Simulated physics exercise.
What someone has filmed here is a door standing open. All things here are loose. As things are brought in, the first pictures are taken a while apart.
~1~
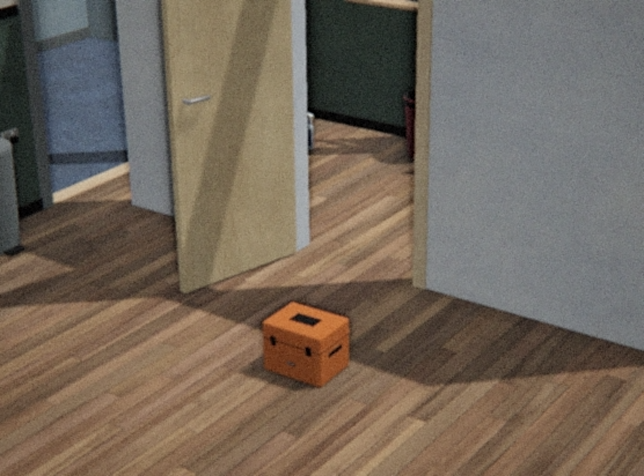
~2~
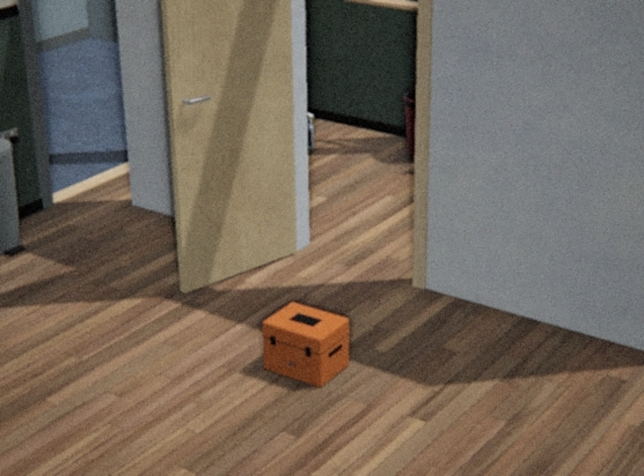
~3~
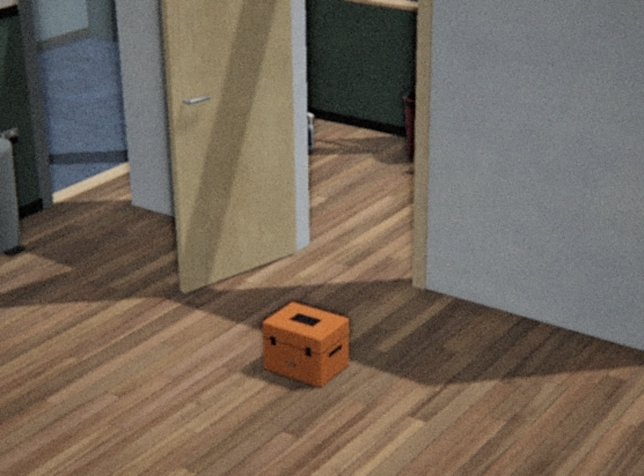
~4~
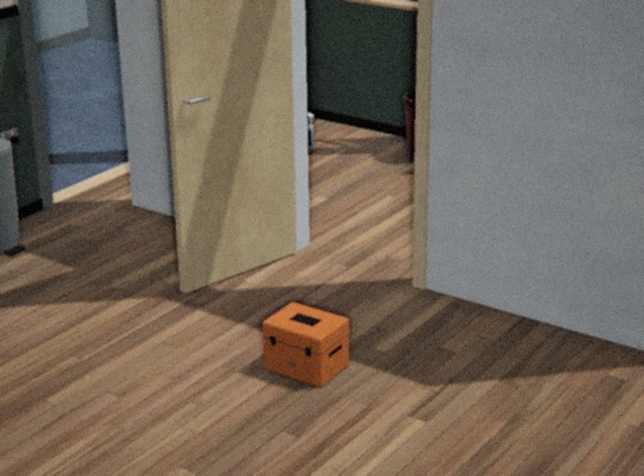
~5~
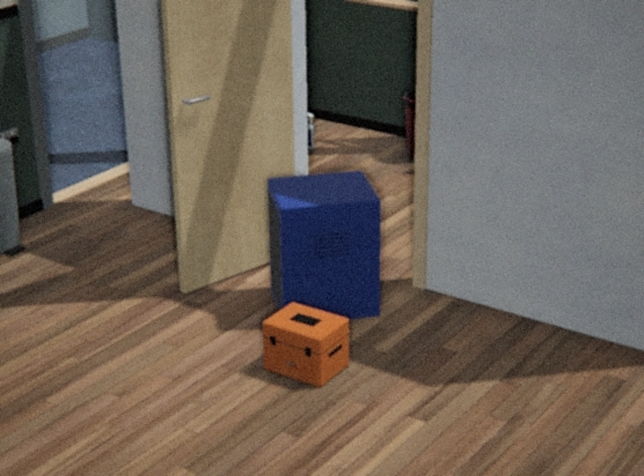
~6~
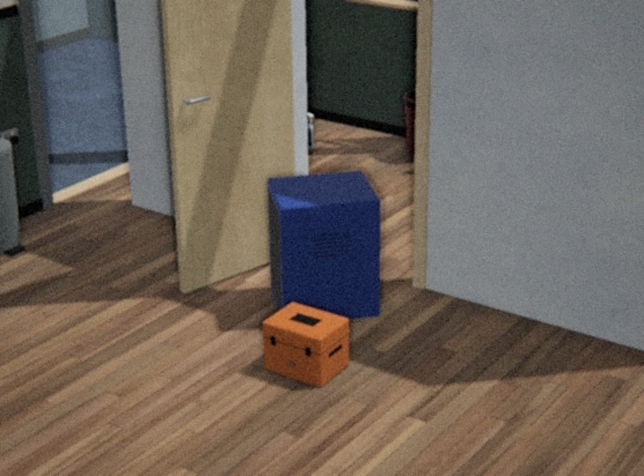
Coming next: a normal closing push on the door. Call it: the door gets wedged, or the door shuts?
It gets wedged.
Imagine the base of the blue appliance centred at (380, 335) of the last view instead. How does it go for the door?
Finishes its swing.
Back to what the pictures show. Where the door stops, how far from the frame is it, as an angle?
Roughly 70°.
Then, 0.50 s after the last picture, door at 95°.
Then, 0.80 s after the last picture, door at 82°.
Then, 1.00 s after the last picture, door at 71°.
At rest, door at 70°; both in place. Seen from the same camera at the end, blue appliance near (326, 248).
